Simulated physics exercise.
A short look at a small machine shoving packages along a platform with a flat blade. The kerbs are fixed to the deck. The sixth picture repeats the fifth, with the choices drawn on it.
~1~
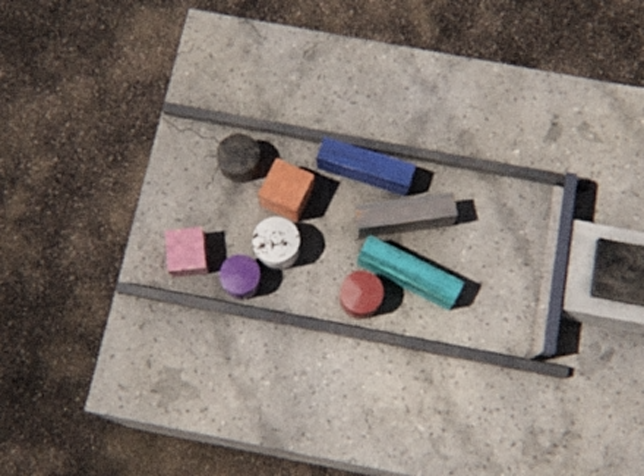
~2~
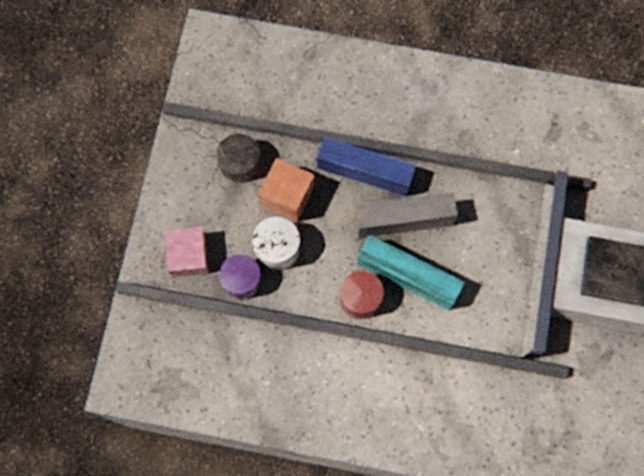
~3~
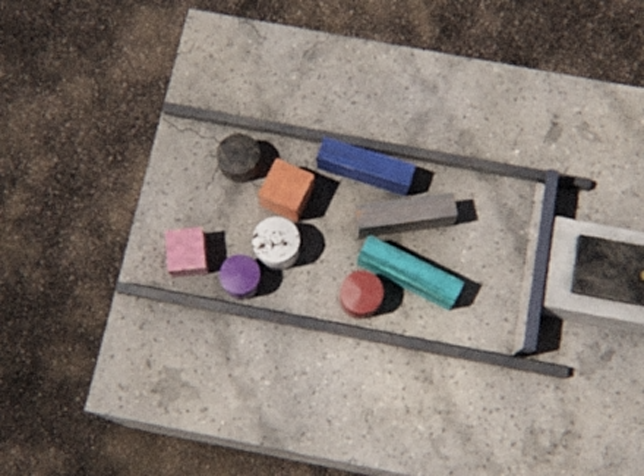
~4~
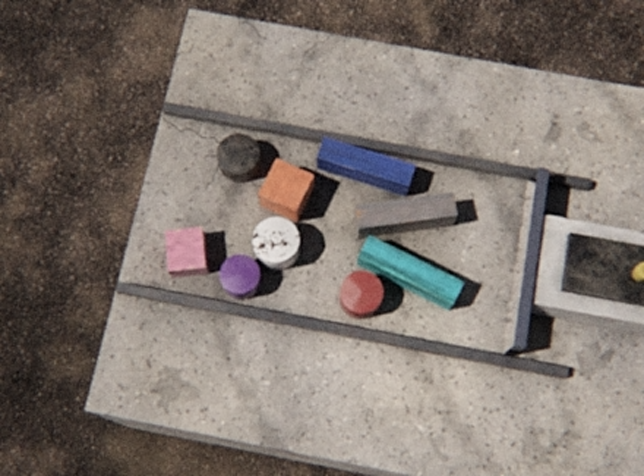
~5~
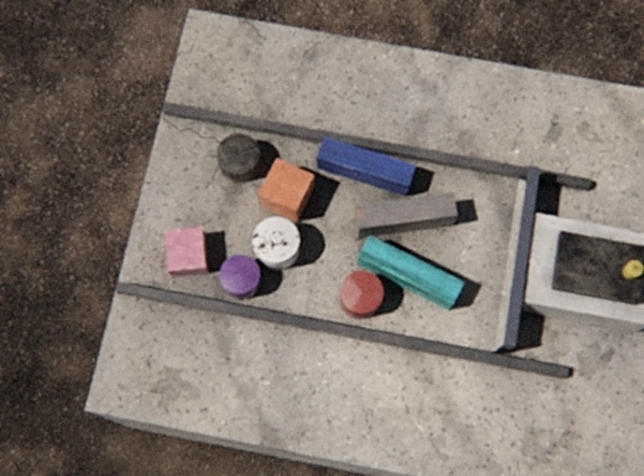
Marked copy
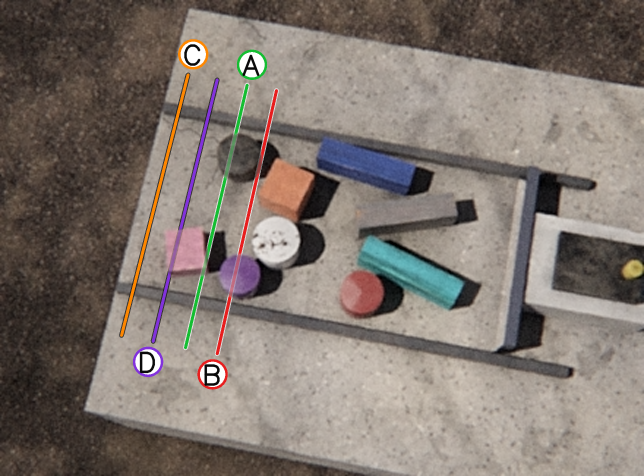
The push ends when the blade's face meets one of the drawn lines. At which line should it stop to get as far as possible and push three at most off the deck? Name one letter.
As far as mark A.
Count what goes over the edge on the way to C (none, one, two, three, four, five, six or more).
Six or more.
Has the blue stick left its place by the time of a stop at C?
By then, yes.
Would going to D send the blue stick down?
Yes.
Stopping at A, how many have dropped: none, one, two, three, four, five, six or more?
By then, three.
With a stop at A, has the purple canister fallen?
No.
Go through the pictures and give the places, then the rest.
In the first picture, white canister (277, 245); grey bar (405, 216); red canister (361, 295).
In the second picture, robot (622, 271); blue stick (365, 167).
In the third picture, robot (611, 270); orange crate (287, 190).
In the fourth picture, robot (602, 268); purple canister (241, 277).
In the fifth picture, robot (592, 266); white canister (277, 245); grey bar (405, 216); red canister (361, 295).
On the marked copy, A at (218, 211); B at (248, 217); C at (156, 200); D at (186, 205).
Following A. Soon after the start, robot (481, 245); white canister (271, 244); grey bar (357, 206).
Later, robot (370, 225); black canister (156, 133); orange crate (192, 154).
In the end, robot (286, 209); orange crate over the edge; black canister over the edge; three fallen.
As for the rest, B is within the limit but short; C drops nine; D drops eight.
